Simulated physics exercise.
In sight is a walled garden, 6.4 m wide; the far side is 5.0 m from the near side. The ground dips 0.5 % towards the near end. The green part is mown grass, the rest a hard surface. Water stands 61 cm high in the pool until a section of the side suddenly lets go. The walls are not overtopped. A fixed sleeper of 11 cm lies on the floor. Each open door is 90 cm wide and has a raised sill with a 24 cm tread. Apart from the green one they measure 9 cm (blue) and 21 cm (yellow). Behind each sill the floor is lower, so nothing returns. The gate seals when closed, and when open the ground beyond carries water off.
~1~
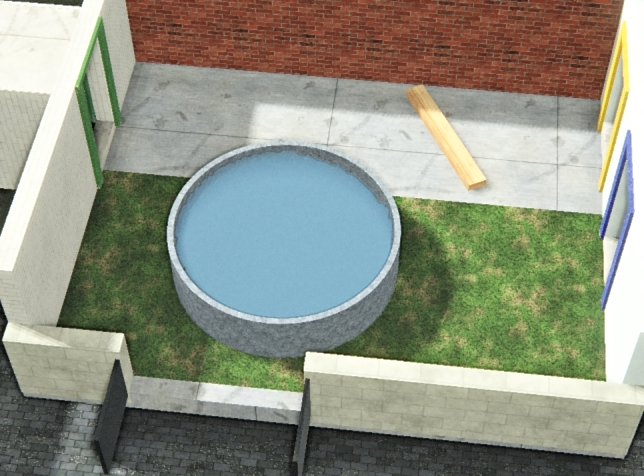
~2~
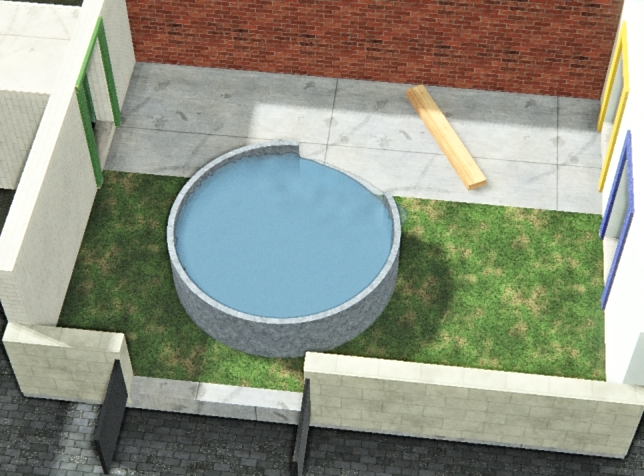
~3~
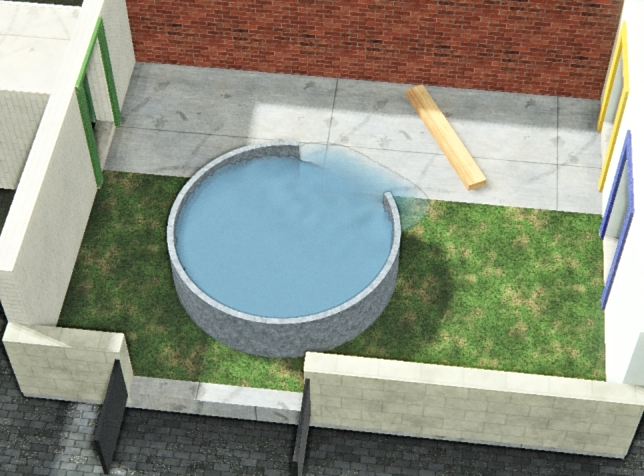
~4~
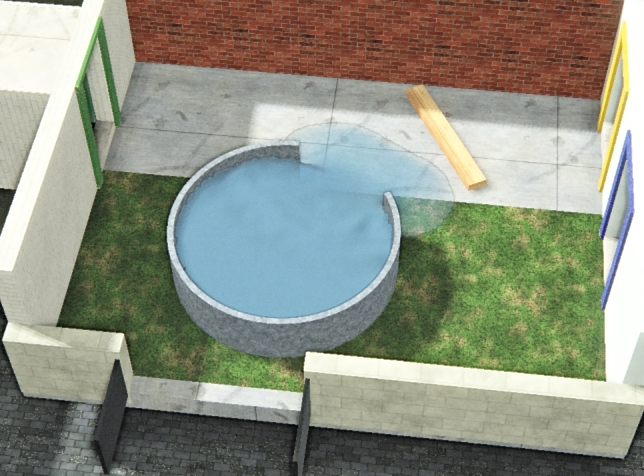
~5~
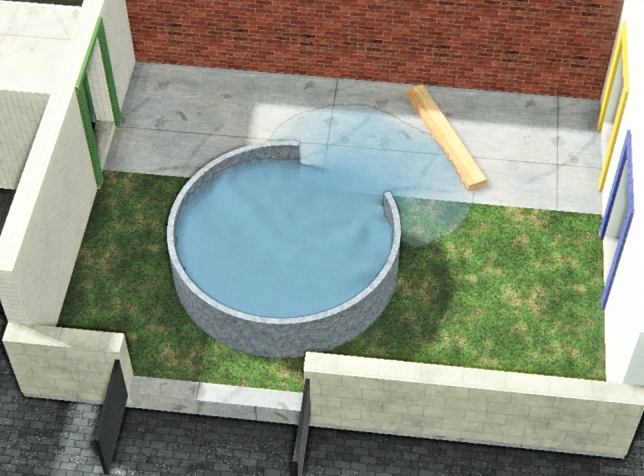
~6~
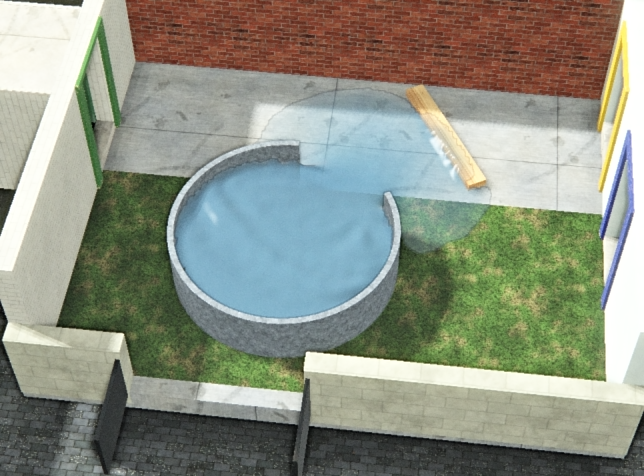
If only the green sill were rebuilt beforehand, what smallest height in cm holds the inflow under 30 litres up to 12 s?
At least 8 cm or so.
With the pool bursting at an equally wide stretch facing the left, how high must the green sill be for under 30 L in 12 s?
About 12.5 cm.
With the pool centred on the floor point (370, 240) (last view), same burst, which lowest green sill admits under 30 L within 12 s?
Then roughly 9.0 cm.
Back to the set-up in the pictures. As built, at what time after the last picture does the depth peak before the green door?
Near 2.8 s.
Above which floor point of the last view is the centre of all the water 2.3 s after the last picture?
Around (354, 199).
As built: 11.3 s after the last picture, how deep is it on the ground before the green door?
Some 8.0 cm.
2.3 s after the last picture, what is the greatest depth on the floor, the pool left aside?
About 36 cm.
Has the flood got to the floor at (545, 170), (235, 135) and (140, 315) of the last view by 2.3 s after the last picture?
In turn: Under water, under water, not reached.
Then, 0.7 s after the last picture water covers 30 % of the floor, deepest (40 cm) near (407, 90); it has not reached the green door.
Then, 2.3 s after the last picture water covers 55 % of the floor, deepest (36 cm) near (594, 106); it has not reached the green door.
Then, 11.3 s after the last picture water covers 95 % of the floor, deepest (12 cm) near (46, 365); 8 cm at the green door, 1 litre in over its 13 cm sill.
At the green door as built, the water peaked near 13 cm, 2.9 s after the last picture.
Run again over the same 12 s with other heights there, 56 litres in over 6.5 cm, 8 litres over 10 cm. The limit of 30 litres is kept from about 8 cm up.
